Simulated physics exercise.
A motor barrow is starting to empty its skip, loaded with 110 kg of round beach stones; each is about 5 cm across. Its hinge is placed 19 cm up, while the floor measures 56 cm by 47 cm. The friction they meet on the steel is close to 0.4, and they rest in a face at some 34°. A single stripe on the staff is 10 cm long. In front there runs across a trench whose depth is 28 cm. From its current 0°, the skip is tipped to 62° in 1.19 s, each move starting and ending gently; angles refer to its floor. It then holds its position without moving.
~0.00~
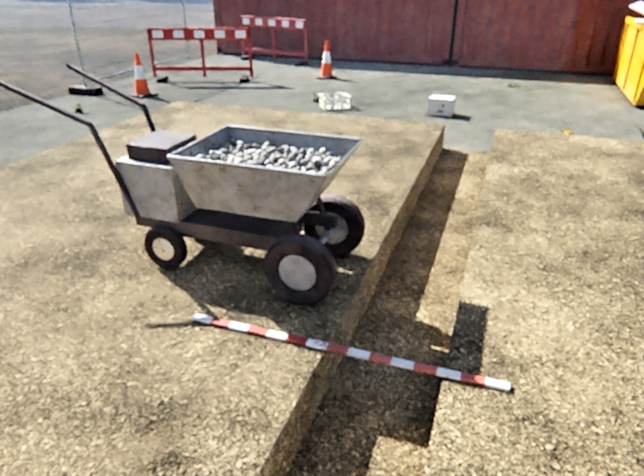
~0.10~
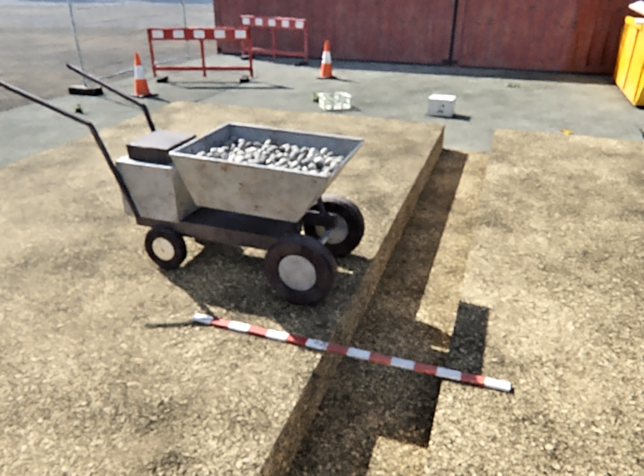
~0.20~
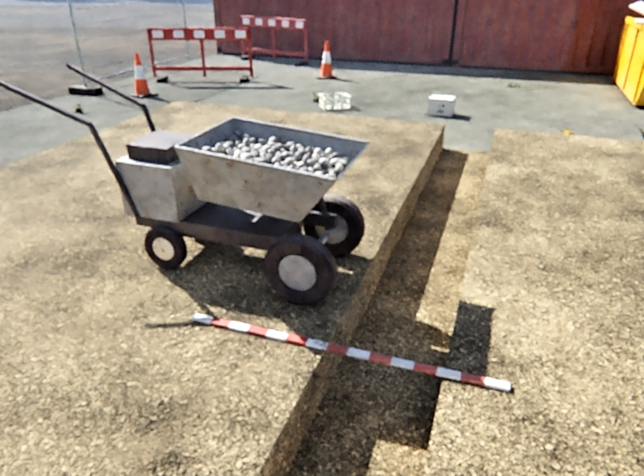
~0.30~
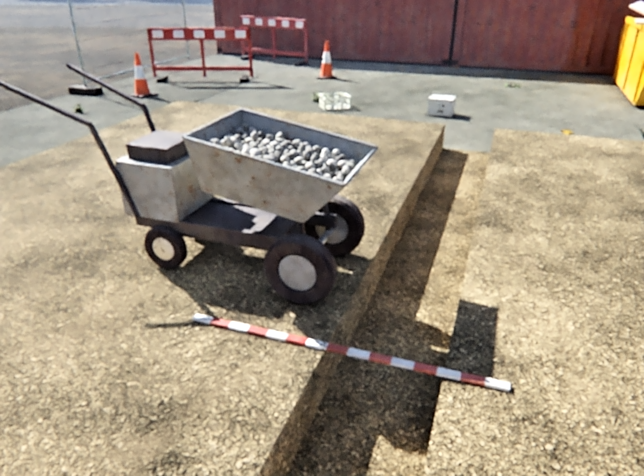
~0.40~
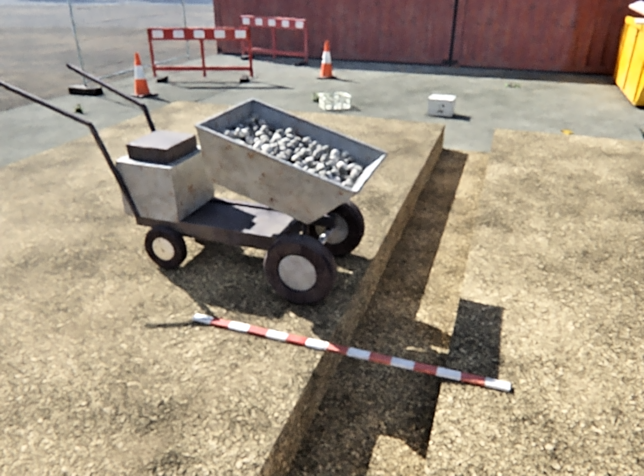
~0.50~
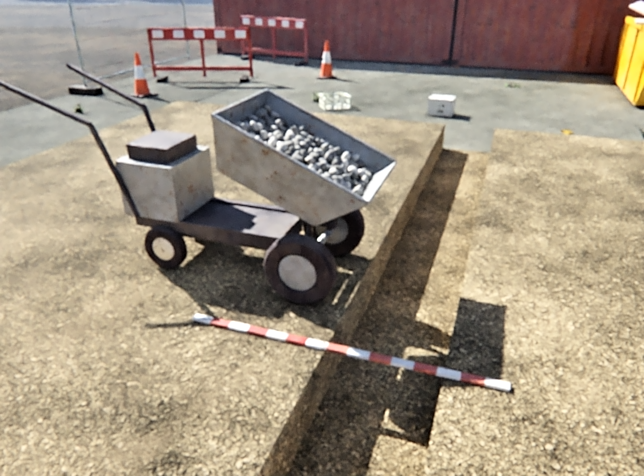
The grey skip of a parked motor barrow tilting steadily forward to the right, rounded stones inside, beside a shallow trench.
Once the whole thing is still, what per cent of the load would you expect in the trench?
I would expect about 58 per cent.
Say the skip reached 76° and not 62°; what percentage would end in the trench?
It would be close to 65 percent.
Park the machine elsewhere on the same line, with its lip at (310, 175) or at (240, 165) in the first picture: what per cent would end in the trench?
First some 75, then 70 per cent.
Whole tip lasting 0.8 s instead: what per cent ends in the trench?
That would give about 45 percent.
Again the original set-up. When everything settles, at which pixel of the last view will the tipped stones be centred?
Somewhere around (438, 331) in the last picture.
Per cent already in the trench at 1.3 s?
About 20 per cent by then.
After 0.9 s the floor is at 52°; 100 % in the skip; the foremost stones are at (402, 227).
After 1.3 s the floor is at 62°; 76 % in the skip, 19 % in the trench, 5 % past the trench; the foremost stones are at (485, 309).
After 1.6 s the floor is at 62°; 46 % in the skip, 30 % in the trench, 24 % past the trench; the foremost stones are at (567, 309).
After 3.6 s the floor is at 62°; 17 % in the skip, 58 % in the trench, 25 % past the trench; the foremost stones are past the picture's edge.
